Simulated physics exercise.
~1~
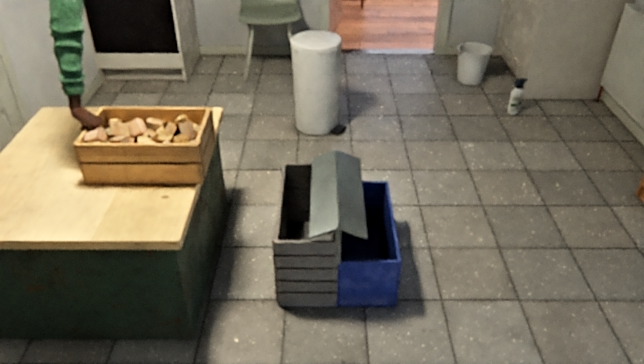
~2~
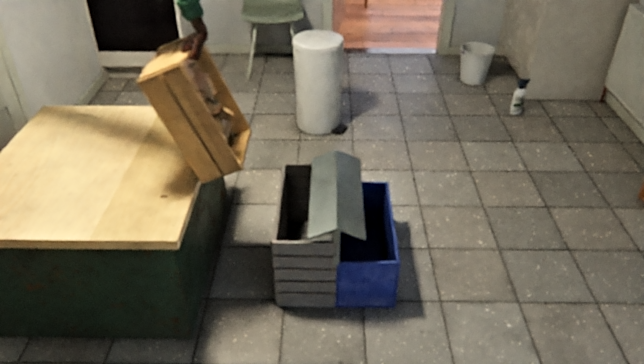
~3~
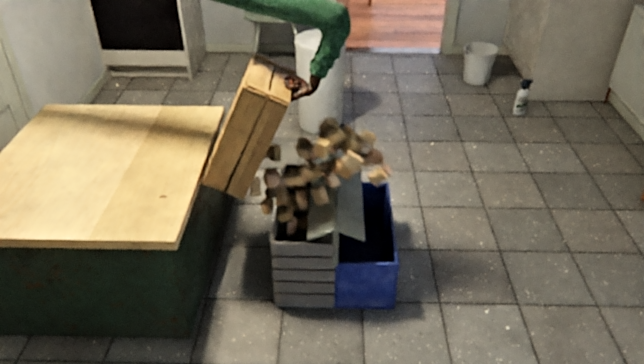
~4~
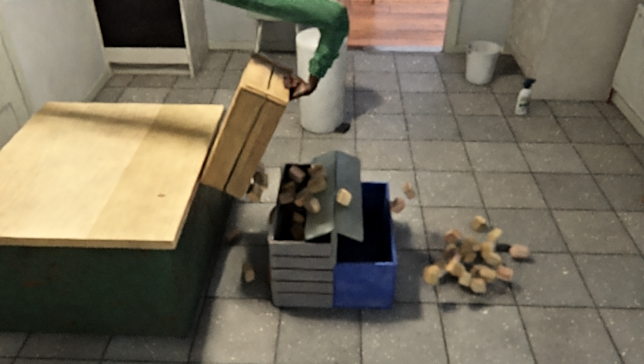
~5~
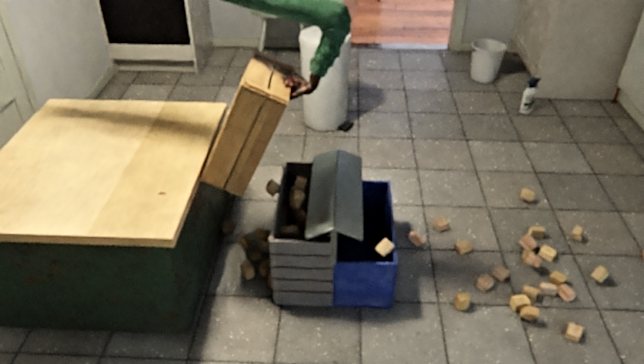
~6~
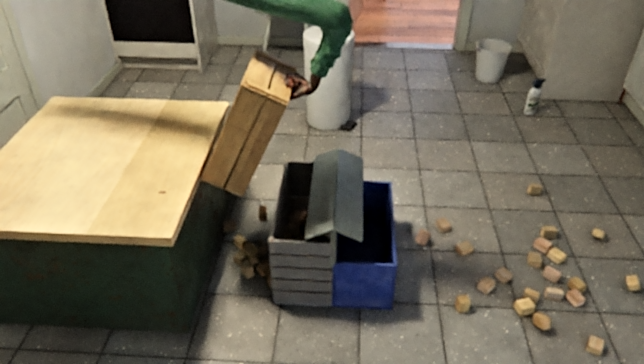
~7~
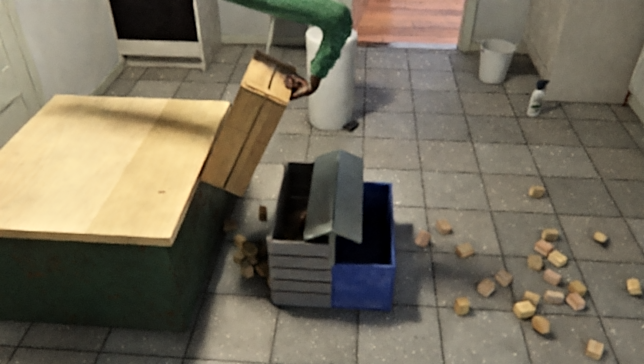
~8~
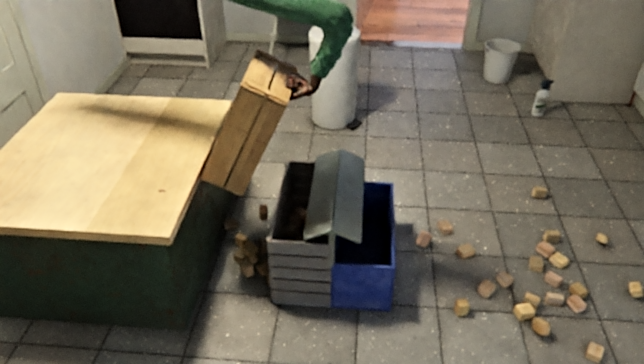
Green-sleeved arm tipping a wooden crate of timber offcuts over grey and blue bins, many pieces scattering across the tiled floor.
